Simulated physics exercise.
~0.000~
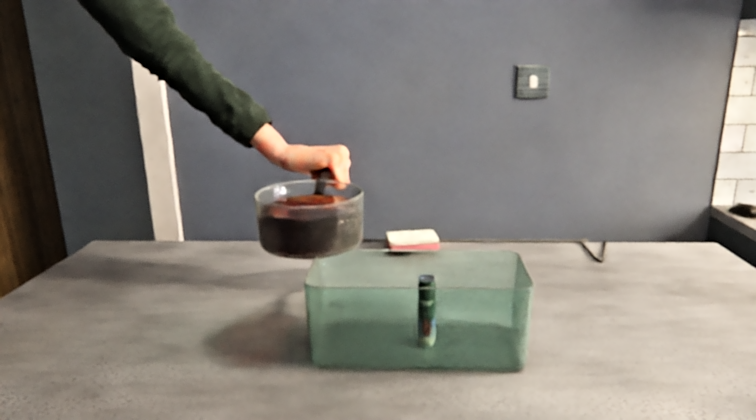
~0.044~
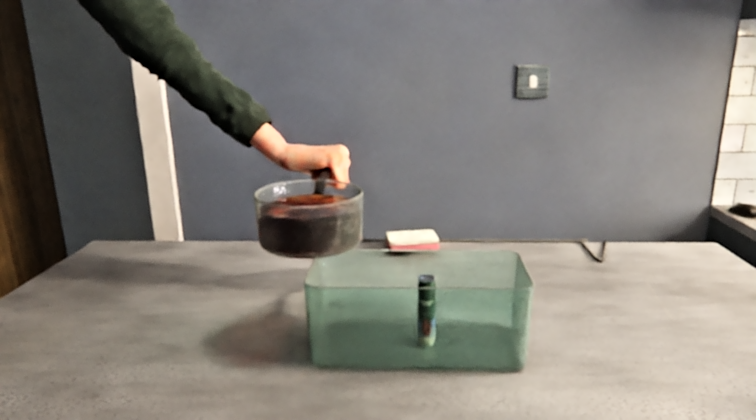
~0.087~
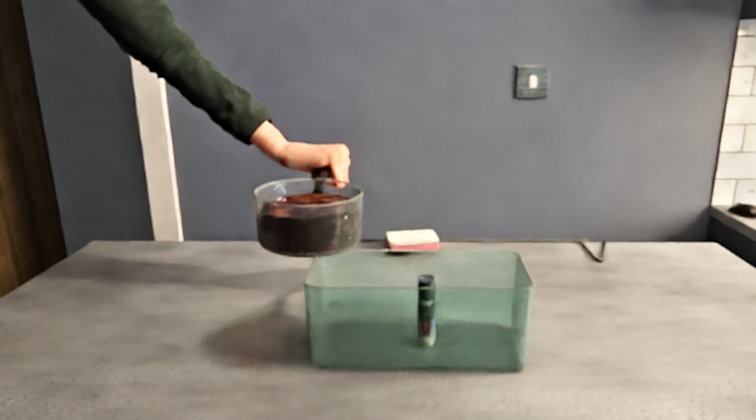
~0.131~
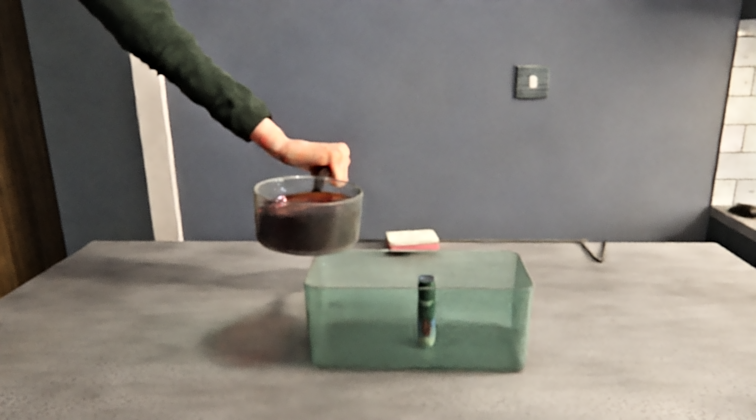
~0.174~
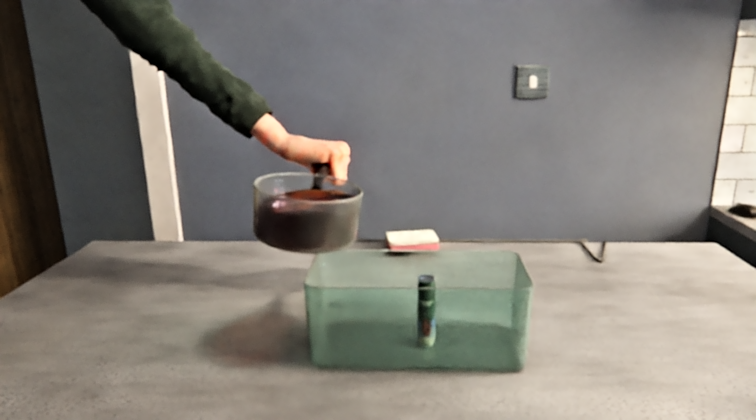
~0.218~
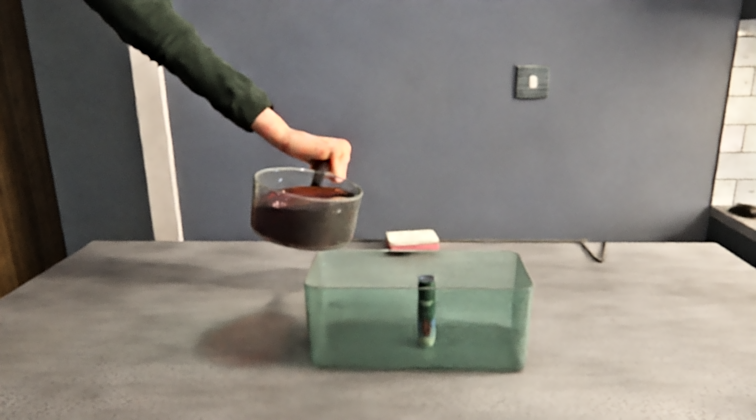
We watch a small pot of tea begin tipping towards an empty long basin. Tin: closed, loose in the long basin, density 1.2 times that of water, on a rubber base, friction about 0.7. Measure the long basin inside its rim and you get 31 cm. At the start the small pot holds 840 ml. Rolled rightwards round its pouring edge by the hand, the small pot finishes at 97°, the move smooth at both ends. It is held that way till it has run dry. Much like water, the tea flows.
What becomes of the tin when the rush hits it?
It will stay on its base.
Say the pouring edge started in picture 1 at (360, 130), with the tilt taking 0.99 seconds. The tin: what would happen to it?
Result: Tin upright.
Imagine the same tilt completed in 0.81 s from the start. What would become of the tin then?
So the tin will hold steady.
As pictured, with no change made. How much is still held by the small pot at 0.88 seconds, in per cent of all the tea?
16 %.
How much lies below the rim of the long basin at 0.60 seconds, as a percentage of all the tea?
Roughly 3 percent of it.
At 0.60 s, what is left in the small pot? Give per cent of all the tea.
70 %.
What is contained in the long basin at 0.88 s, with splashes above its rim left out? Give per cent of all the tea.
Roughly 64 %.
Then, 0.60 s in, the tilt is 64° and 70 per cent is still to pour; the tin stands where it began.
Then, 0.88 s in, the tilt is 94° and 15 per cent is still to pour; the tin stands where it began.
Then, 1.17 s in, the tilt is 97° and 2 per cent is still to pour; the tin stands where it began.
Then, 1.49 s in, the tilt is 97° and 0 per cent is still to pour; the tin stands where it began.
Finally, the tin stands where it began.
